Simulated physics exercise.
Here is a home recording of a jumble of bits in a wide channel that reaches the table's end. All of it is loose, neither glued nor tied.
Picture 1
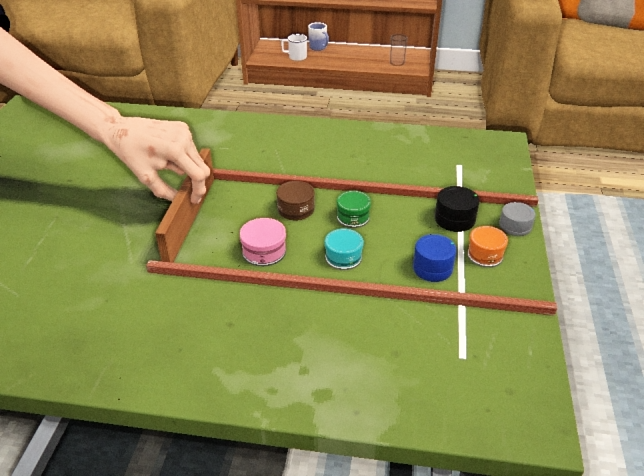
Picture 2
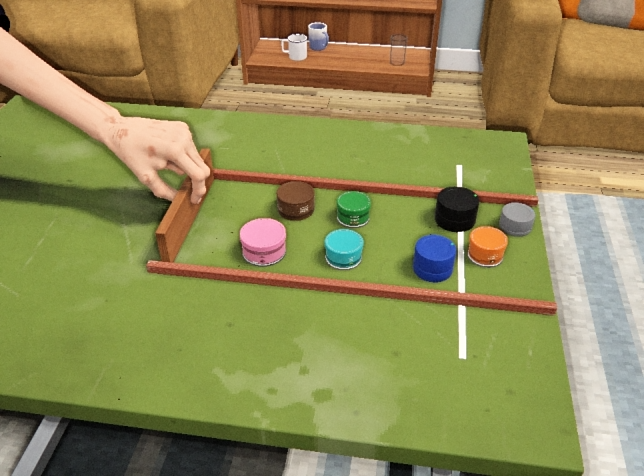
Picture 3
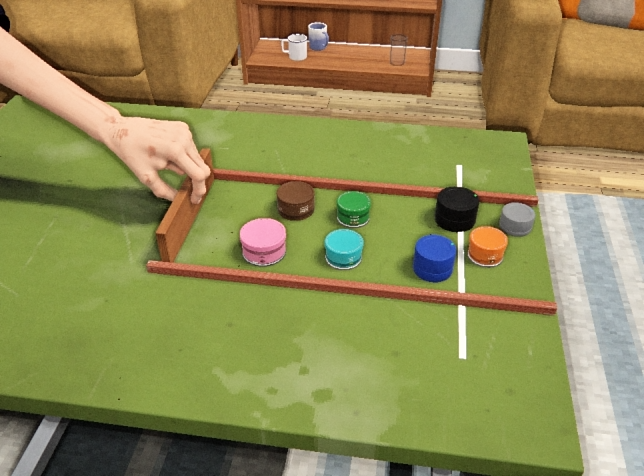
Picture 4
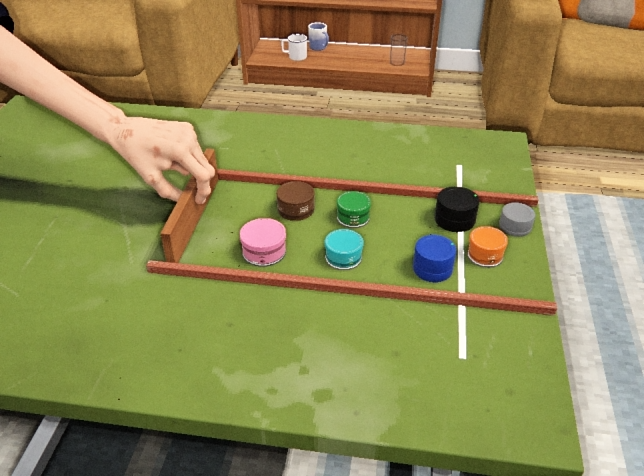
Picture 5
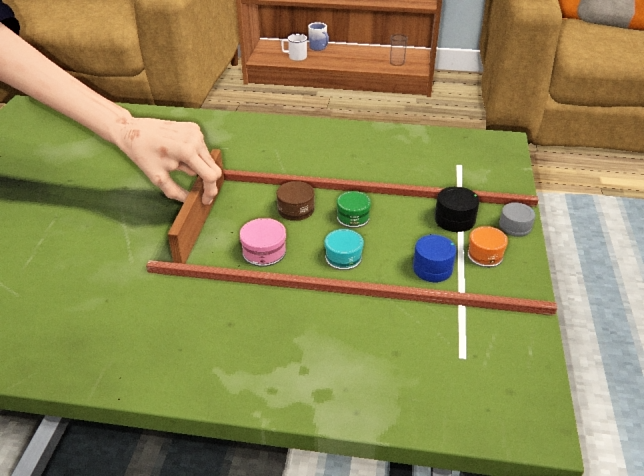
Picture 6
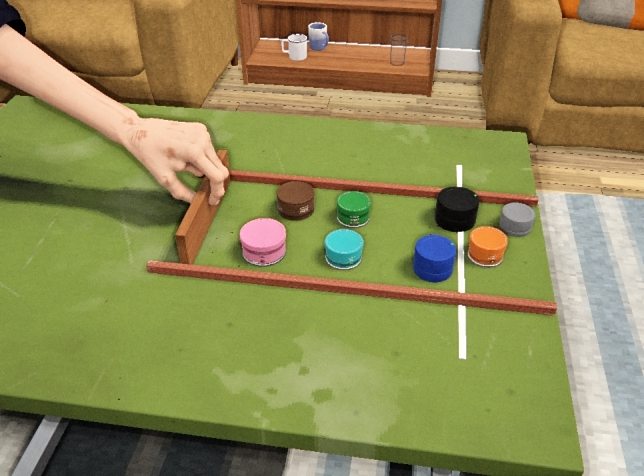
On a green table, a hand slides a wooden board slightly right toward colourful tins.
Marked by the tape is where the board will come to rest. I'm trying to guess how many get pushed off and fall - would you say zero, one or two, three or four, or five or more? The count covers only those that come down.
Overboard: One to two.
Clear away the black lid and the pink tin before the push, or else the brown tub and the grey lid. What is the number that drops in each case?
The first removal gives 0, the second gives 0.
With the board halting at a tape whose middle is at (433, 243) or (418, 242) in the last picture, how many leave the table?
Counts per try: 0; 0.
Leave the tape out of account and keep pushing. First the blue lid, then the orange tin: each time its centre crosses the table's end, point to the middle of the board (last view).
Roughly (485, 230); roughly (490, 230).
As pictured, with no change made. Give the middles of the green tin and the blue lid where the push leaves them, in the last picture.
(495, 239) and (541, 282), approximately.
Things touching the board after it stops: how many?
The figure is 2.
Early on, none off yet; grey lid at rest near (517, 220); orange tin at rest near (487, 247); black lid at rest near (457, 209).
Finally, the number that fall off is one or two; lost, grey lid.
